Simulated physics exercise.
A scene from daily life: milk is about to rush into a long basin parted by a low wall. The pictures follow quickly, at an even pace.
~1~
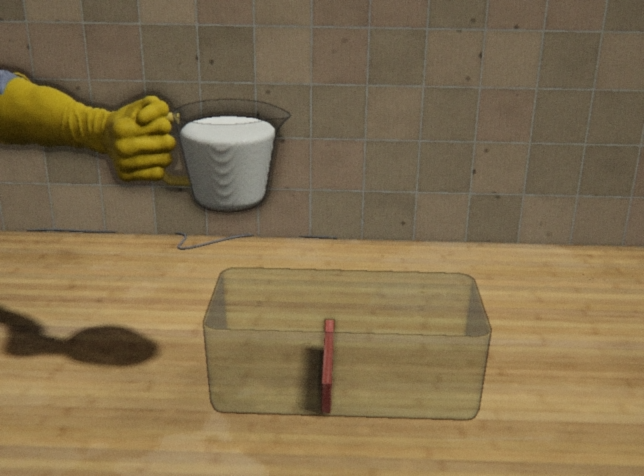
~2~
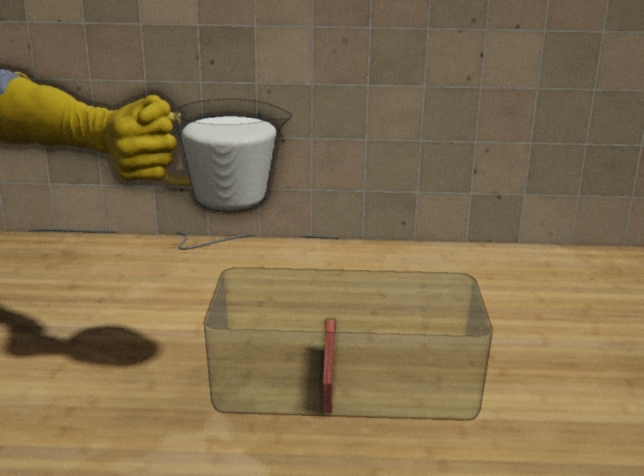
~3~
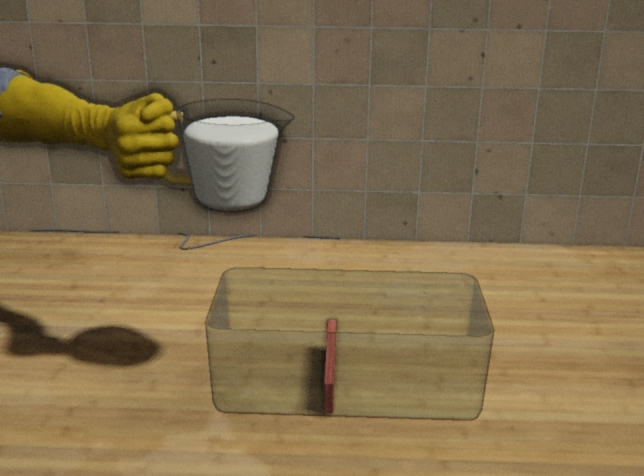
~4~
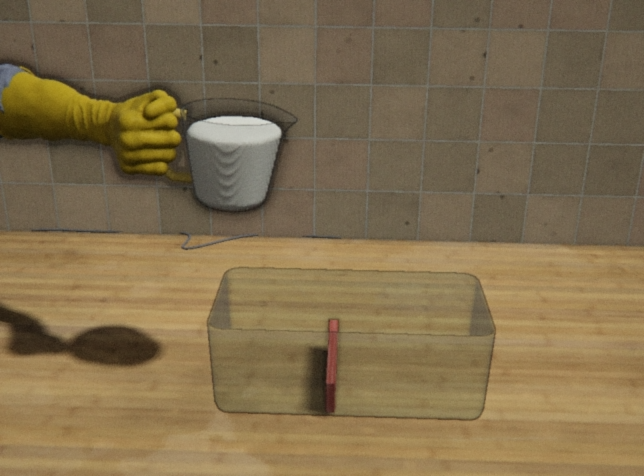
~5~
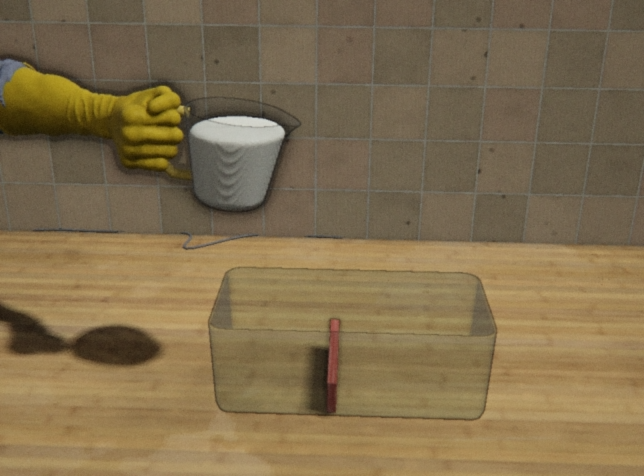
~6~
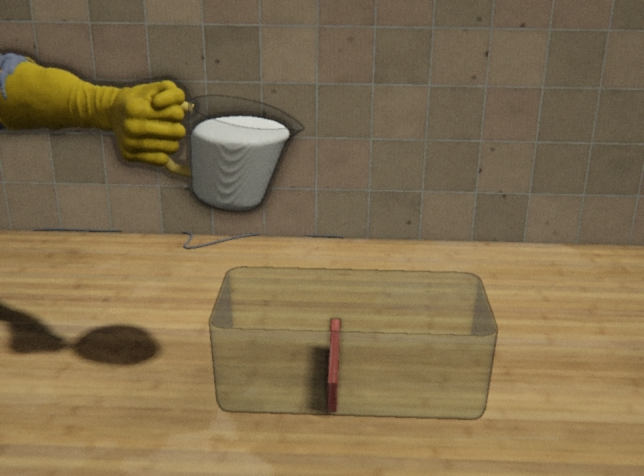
A yellow-gloved hand holding a clear jug of white milk above a long clear basin, slowly tilting it to the right.
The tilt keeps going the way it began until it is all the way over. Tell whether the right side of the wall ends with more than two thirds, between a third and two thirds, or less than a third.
The part right of the wall will probably go higher than two thirds.
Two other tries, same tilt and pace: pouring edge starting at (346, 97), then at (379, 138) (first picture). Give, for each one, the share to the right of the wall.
In turn 95 % and 95 %.
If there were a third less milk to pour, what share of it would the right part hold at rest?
About 70 percent.
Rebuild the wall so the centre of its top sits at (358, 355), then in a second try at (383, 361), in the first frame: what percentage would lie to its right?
In order, near 40 and 10 in a hundred.
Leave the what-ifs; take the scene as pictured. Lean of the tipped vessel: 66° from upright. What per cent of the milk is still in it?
I'd reckon near 70 percent is still held at that tilt.
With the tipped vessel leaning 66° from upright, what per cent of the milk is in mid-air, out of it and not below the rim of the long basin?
I'd reckon some 25 per cent.
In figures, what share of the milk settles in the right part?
Share approx. 80 %.
A moment on, the tilt is 66° and 71 per cent is still to pour, 0 is left of the wall and 6 right of it.
Next, the tilt is 101° and 12 per cent is still to pour, 2 is left of the wall and 66 right of it.
Then the tilt is 109° and 0 per cent is still to pour, 18 is left of the wall and 80 right of it.
Later the tilt is 109° and 0 per cent is still to pour, 18 is left of the wall and 80 right of it.
In the end 18 per cent lies left of the wall, 80 right of it and 2 outside.
